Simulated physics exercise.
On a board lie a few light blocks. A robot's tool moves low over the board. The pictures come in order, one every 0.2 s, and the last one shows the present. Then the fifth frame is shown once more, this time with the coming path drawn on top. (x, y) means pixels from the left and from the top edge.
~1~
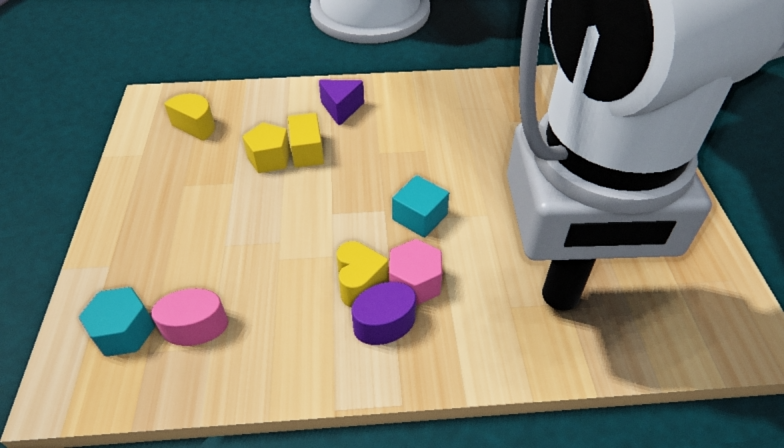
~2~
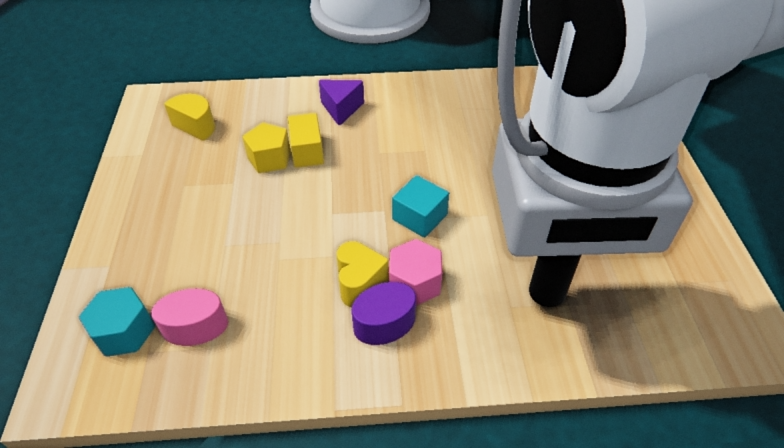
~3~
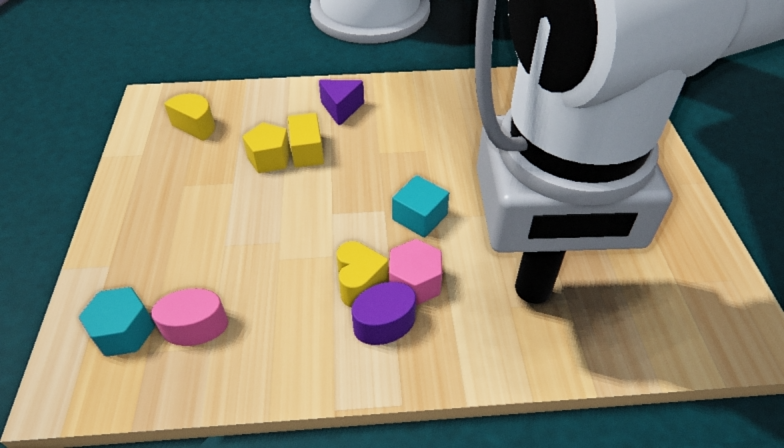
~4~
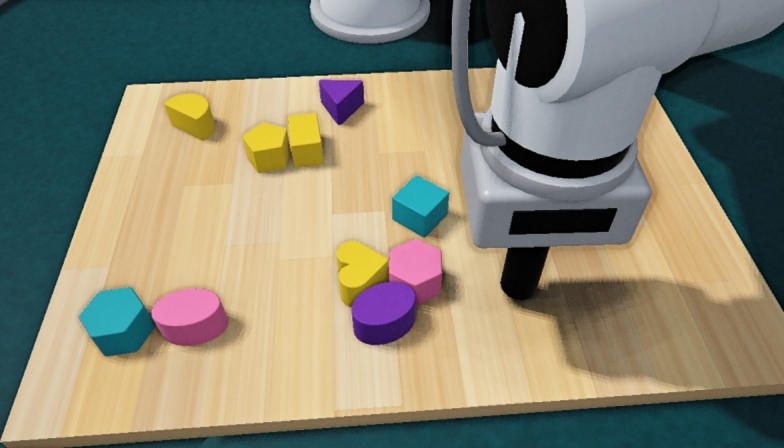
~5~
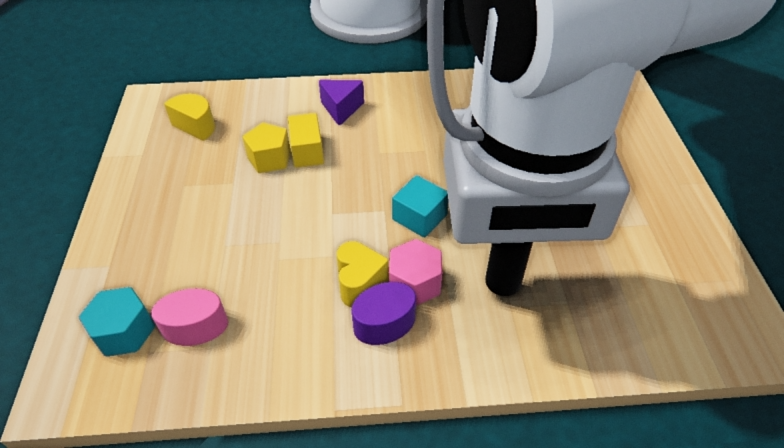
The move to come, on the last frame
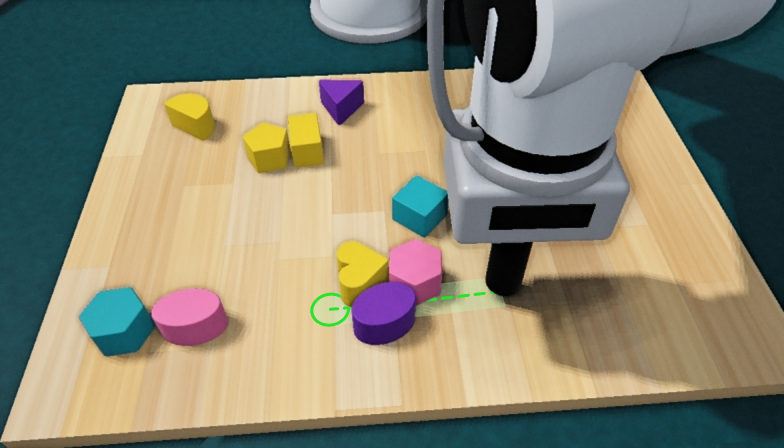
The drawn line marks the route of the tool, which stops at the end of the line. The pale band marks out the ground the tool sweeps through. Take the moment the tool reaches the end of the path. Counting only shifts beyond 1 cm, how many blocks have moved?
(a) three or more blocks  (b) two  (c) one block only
That would be a.
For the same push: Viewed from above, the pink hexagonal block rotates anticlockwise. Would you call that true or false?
False
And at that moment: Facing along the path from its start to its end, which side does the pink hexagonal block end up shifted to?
That block drifts right.
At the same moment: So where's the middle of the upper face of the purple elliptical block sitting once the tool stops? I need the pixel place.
Roughly at (319, 333).
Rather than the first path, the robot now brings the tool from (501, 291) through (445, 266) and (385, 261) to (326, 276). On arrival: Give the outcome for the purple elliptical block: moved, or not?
It gets displaced.
Drawn move, straight from (501, 291) to (330, 309).
The first path, step by step. One third of the way, tool (445, 289); yellow heart block (352, 261), turned 15° anticlockwise; pink hexagonal block (406, 257), turned 15° clockwise.
Two thirds of the way, tool (388, 295); yellow heart block (327, 251), turned 50° anticlockwise; purple elliptical block (350, 316), turned 25° anticlockwise; pink hexagonal block (378, 248), turned 65° clockwise.
At the end, tool (329, 300); pink elliptical block still; yellow heart block (325, 250), turned 50° anticlockwise; purple elliptical block (319, 333), turned 80° anticlockwise; pink hexagonal block (377, 246), turned 70° clockwise; turquoise four-sided block still.
